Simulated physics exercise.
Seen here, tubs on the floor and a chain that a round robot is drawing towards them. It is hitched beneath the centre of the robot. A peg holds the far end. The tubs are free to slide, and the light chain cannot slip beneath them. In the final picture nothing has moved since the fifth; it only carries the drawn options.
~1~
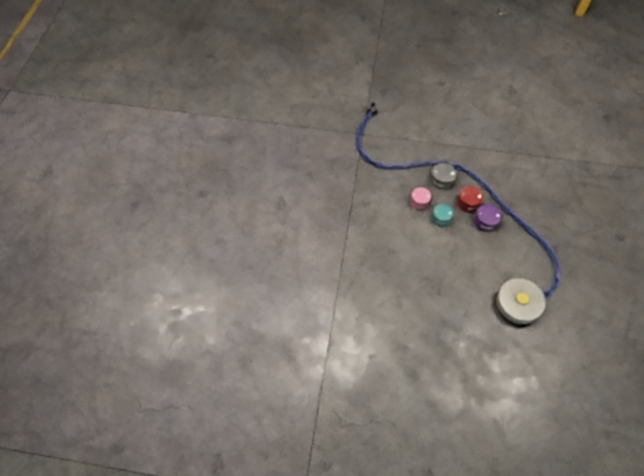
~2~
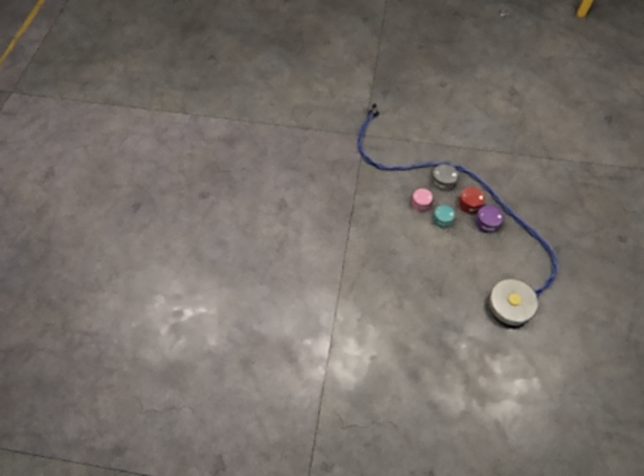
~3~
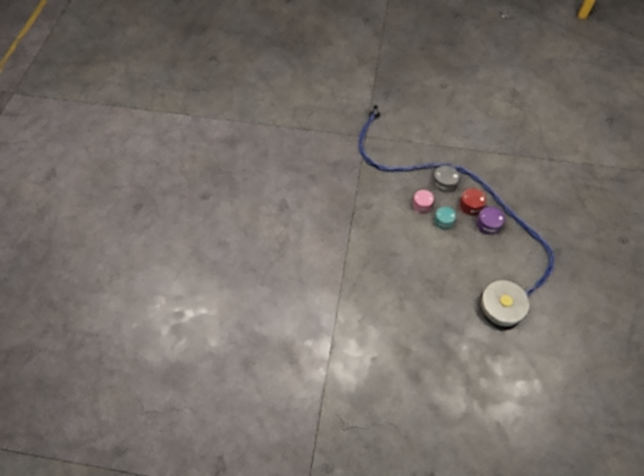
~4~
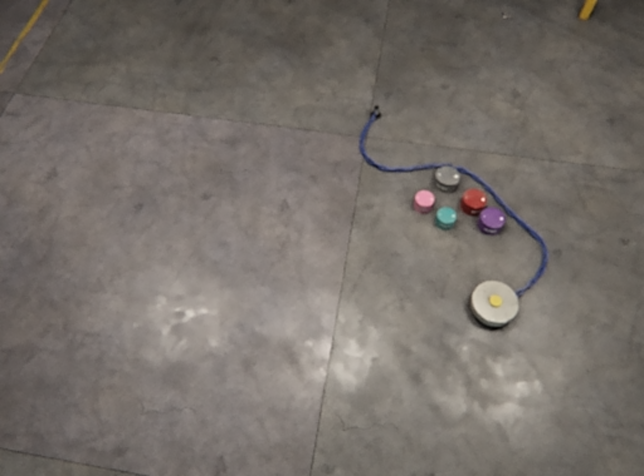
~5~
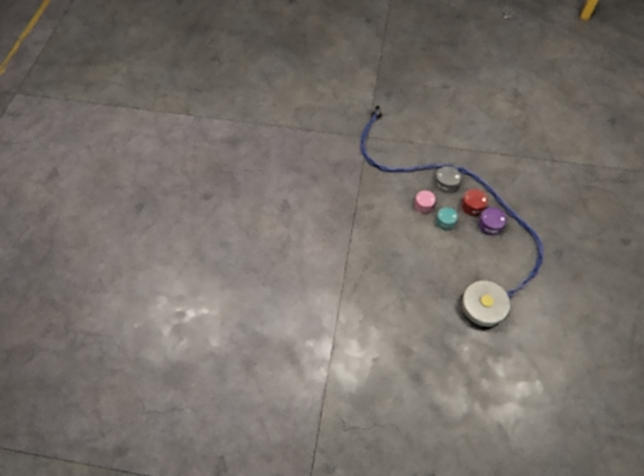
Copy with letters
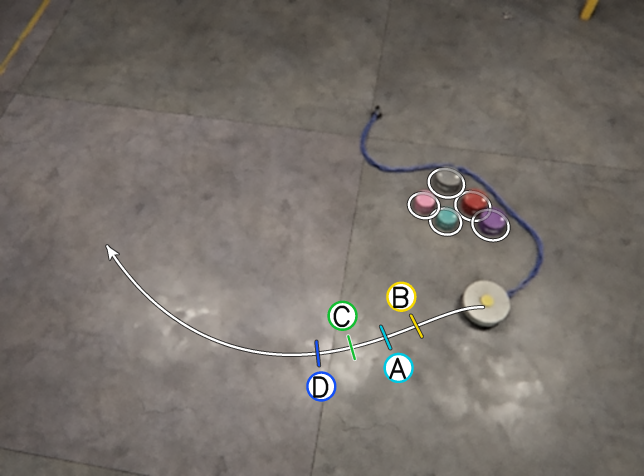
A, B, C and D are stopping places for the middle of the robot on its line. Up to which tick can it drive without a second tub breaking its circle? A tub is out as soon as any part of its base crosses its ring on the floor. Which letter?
No farther than C.
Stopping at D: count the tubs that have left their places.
Three.
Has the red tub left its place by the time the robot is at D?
Yes.
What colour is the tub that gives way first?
The purple tub.
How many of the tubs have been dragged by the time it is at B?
The count is none.
On the marked copy, A at (386, 337); B at (416, 326); C at (351, 347); D at (318, 353); the route from (483, 307) via (268, 354) to (107, 246).
Taking C. A third of the way, robot (438, 315).
Two thirds of the way, robot (393, 332).
When it is over, robot (352, 345); purple tub (484, 222); one over the rings.
As for the rest, A is within the limit but short; B is within the limit but short; D has three over the rings.
